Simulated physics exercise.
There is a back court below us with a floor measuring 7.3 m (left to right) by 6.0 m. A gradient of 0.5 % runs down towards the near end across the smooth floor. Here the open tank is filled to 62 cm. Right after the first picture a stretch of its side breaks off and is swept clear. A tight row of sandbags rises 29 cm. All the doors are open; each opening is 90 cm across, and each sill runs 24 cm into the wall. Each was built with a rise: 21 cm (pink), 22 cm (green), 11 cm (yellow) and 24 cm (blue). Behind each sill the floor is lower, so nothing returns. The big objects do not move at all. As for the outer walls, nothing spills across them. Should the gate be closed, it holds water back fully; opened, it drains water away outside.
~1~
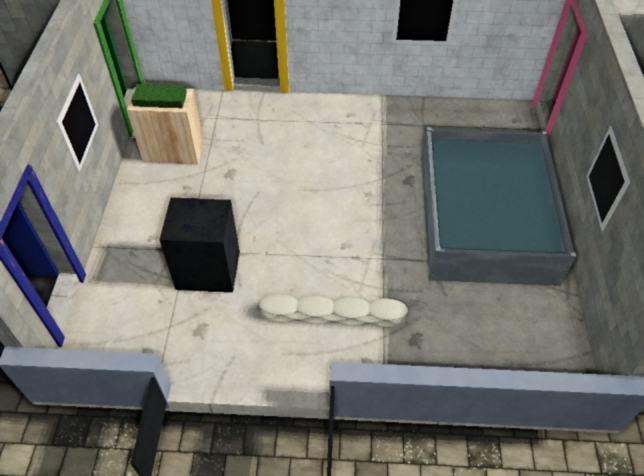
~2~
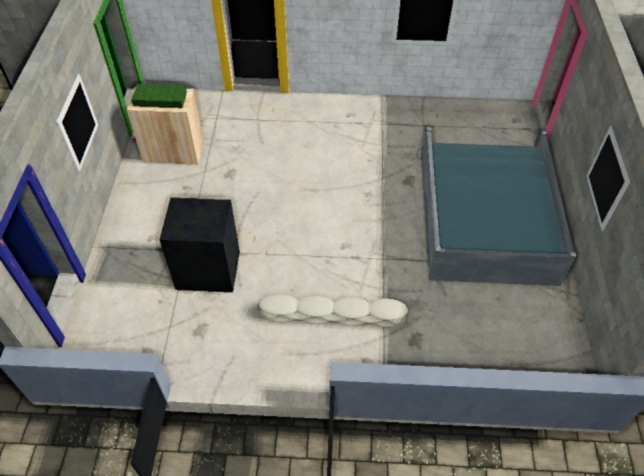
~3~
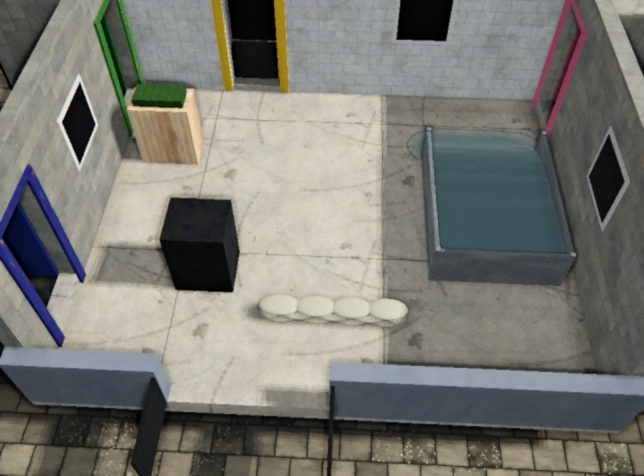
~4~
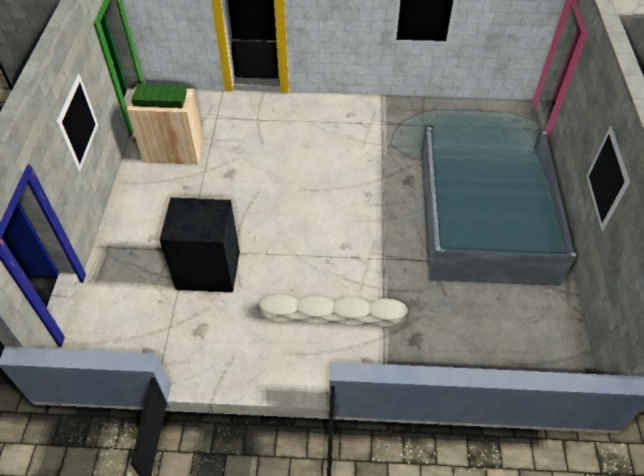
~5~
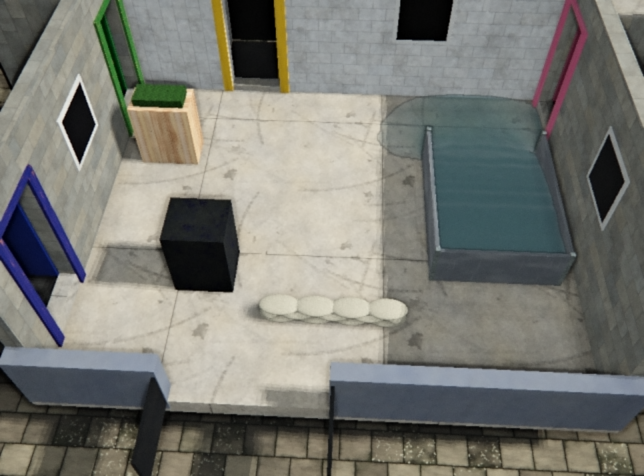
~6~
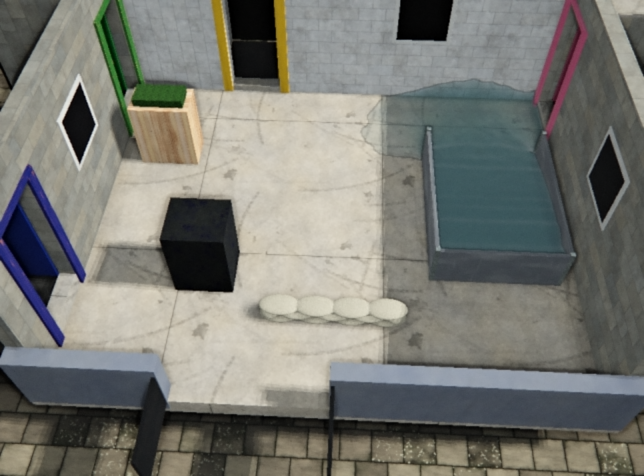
The clip shows a walled courtyard with a black block, a planter and a row of pale rounded objects; the far side of an open water tank disappears, and water spreads across the floor behind it and leftward.
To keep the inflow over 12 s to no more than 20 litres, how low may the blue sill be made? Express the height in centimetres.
No lower than about 6.5 cm.
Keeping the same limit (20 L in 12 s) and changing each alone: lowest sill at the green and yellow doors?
About 17 cm at green and 6.5 cm at yellow.
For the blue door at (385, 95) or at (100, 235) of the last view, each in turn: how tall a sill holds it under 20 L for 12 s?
About 18 cm, then about 7.5 cm.
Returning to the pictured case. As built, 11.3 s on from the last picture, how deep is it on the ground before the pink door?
Lab note: Depth approx. 7.0 cm.
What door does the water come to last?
It's the blue one.
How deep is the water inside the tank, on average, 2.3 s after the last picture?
Roughly 17 cm.
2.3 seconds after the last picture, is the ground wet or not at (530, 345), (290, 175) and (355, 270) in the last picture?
1: Unwetted; 2: Awash; 3: Unwetted.
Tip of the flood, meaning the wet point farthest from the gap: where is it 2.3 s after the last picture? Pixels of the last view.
Look about (147, 89) in the last picture.
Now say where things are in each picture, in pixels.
The first frame shows the open tank at (494, 191) is whole and still, 62 cm deep; the blue door at (48, 269) is dry.
In the second frame, the front is at a hidden place, 0.3 m from the gap on the far side; 0.5 m2 of floor is wet, 62 cm left at the back.
In the third frame, the front is at a hidden place, 0.8 m from the gap on the far side; 1.5 m2 of floor is wet, 62 cm left at the back.
In the fourth frame, the gap is on the far side, the front 1.3 m out at (460, 112); the back of the open tank holds 62 cm.
In the fifth frame, water pours out on the far side and has run 1.7 m, to (423, 98); about 8 cm deep outside, 62 cm at the back.
In the sixth frame, the front is at (391, 97), 1.7 m from the gap on the far side; 4.4 m2 of floor is wet, 59 cm left at the back; 5.9 m in a straight line remain to the blue door at (48, 269).
Then, 0.7 s after the last picture water covers 15 % of the floor, deepest (46 cm) near (530, 101); it has not reached the blue door.
Then, 2.3 s after the last picture water covers 35 % of the floor, deepest (33 cm) near (530, 101); it has not reached the blue door.
Then, 11.3 s after the last picture water covers 95 % of the floor, deepest (8 cm) near (50, 378); 8 cm at the blue door, 0 litres in over its 24 cm sill.
At the blue door as built, the water peaked near 10 cm, 4.9 s after the last picture.
With a sill of 5.5 cm, 32 litres would have come in within the 12 s; with 7.5 cm, 11 litres. So under 20 litres takes about 6.5 cm.
